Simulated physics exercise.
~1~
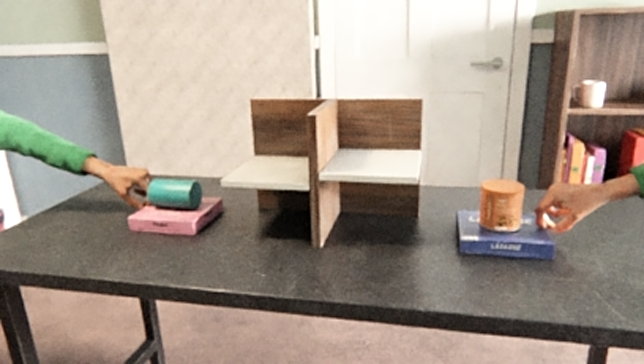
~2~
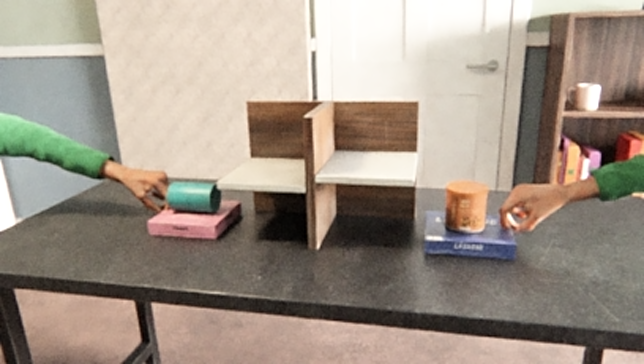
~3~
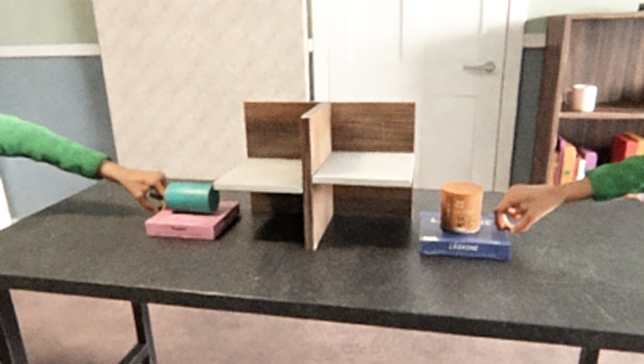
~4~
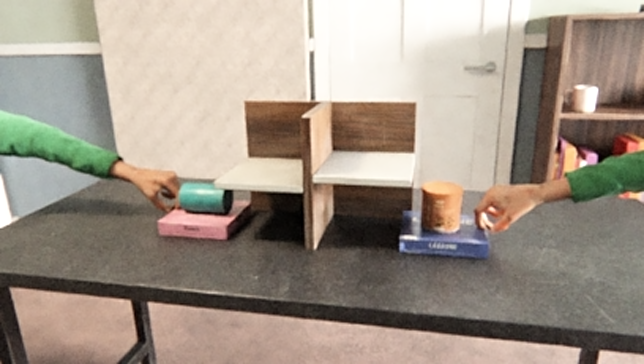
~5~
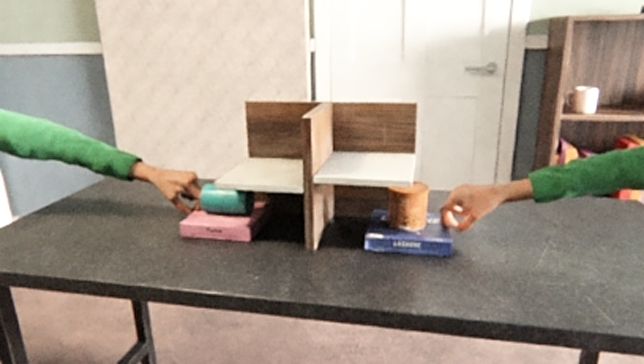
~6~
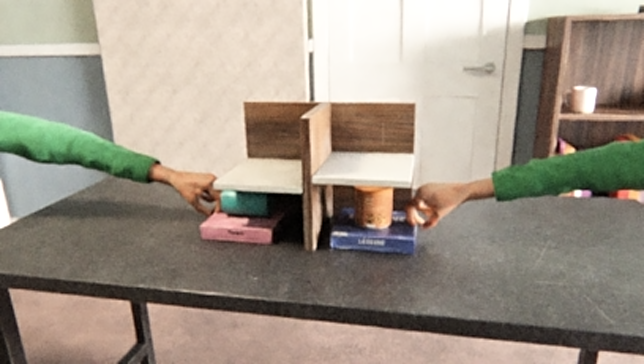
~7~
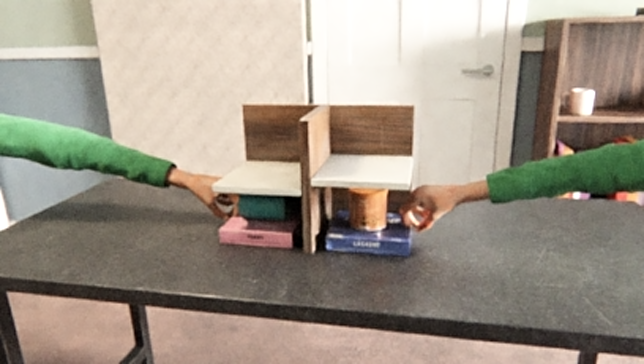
Two hands slide a turquoise candle and an orange pot, each on a box, beneath low shelves.
